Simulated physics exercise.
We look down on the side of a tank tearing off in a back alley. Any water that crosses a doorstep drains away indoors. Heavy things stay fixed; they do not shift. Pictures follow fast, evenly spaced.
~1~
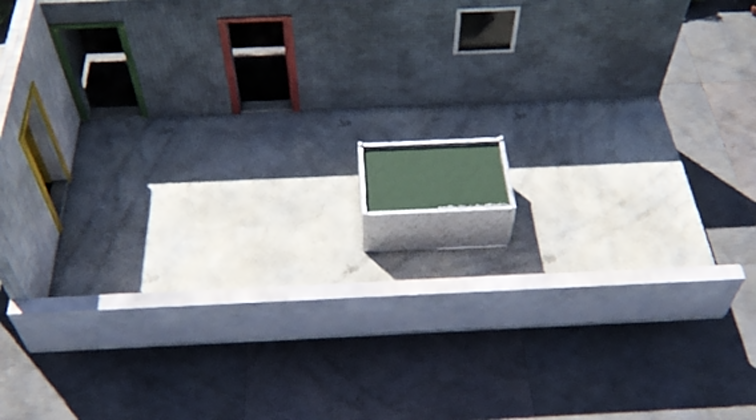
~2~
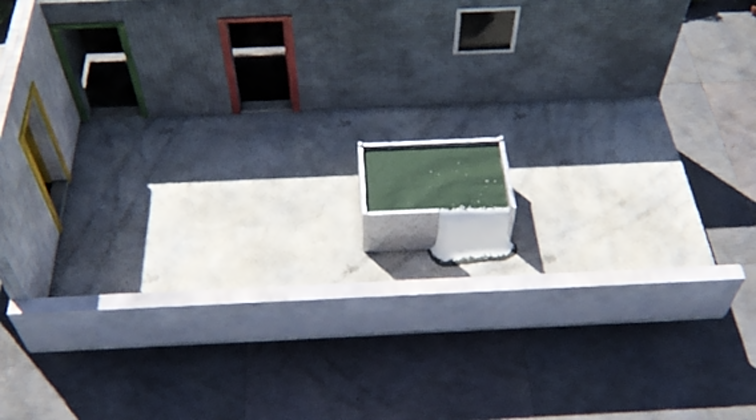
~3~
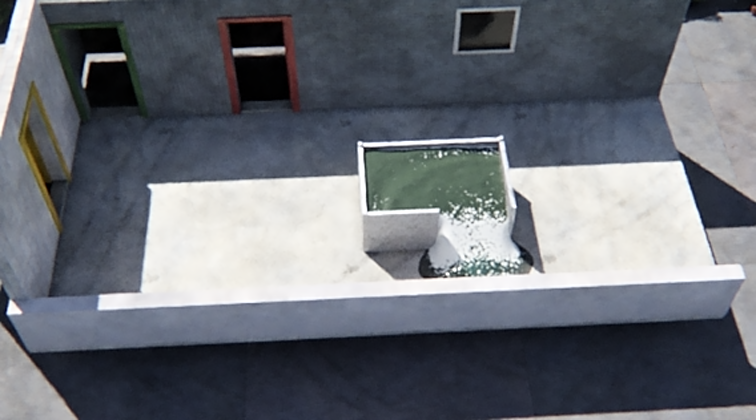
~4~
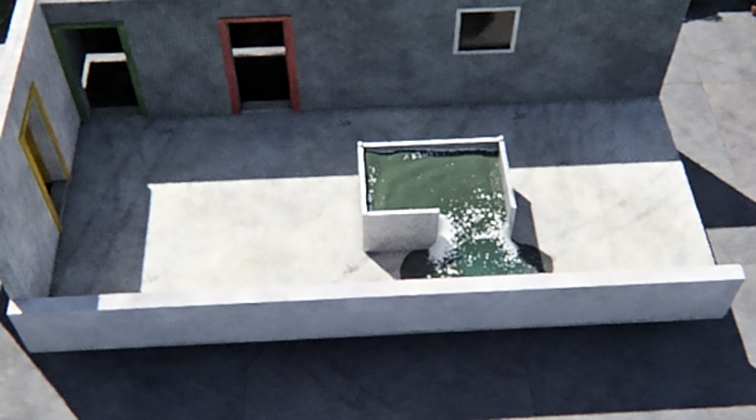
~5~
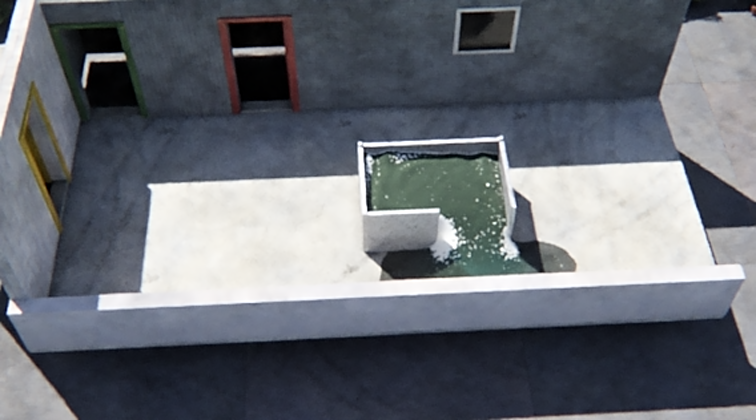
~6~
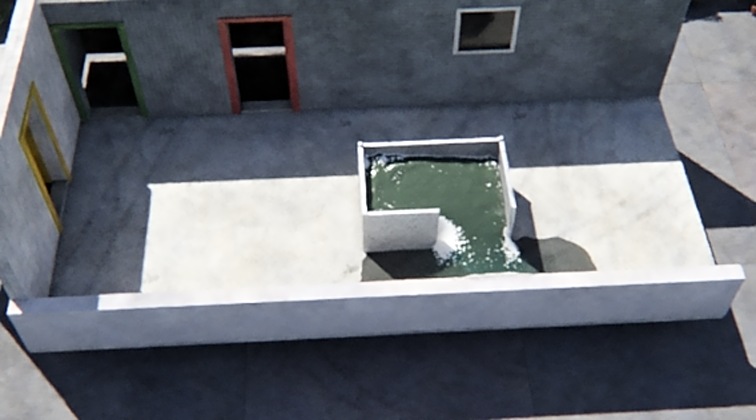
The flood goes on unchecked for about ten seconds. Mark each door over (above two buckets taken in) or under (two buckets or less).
Yellow door: Under. Red door: Under. Green door: Over.
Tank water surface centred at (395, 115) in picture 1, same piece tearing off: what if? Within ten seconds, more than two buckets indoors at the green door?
Then - green door runs past the limit.
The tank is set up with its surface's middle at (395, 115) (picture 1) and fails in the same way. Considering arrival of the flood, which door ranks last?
That is the one in red.
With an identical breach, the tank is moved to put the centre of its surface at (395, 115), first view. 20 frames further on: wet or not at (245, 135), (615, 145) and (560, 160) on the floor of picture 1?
Result: Spared; spared; spared.
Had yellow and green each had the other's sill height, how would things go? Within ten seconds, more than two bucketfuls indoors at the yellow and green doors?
Well, the yellow door is swamped, while the green door copes.
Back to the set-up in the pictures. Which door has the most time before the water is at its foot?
It has to be the red-painted one.
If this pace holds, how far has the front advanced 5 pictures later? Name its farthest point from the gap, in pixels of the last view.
Near (219, 317).
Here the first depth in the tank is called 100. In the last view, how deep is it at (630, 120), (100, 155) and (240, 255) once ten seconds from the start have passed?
Going in order, roughly 2, 8 and 2 %.
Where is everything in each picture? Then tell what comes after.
In the first picture, still water in the tank at (435, 179).
In the second picture, water pours out at (472, 234) and has run to (513, 246).
In the third picture, the front is at a hidden place, out from the gap at (472, 234).
In the fourth picture, the front is at a hidden place, out from the gap at (472, 235).
In the fifth picture, water pours out at (472, 235) and has run to a hidden place.
In the sixth picture, water pours out at (472, 235) and has run to a hidden place.
A moment on, water covers 20 % of the floor; the yellow door not reached, the red door not reached, the green door not reached.
Next, water covers 40 % of the floor; the yellow door not reached, the red door not reached, the green door not reached.
Then, water covers 60 % of the floor; the yellow door wet at the sill, nothing in, the red door not reached, the green door not reached.
Later, water covers 60 % of the floor; the yellow door under two buckets in, the red door wet at the sill, nothing in, the green door over two buckets in.
In the end, water covers 70 % of the floor; the yellow door under two buckets in, the red door wet at the sill, nothing in, the green door far over two buckets in.
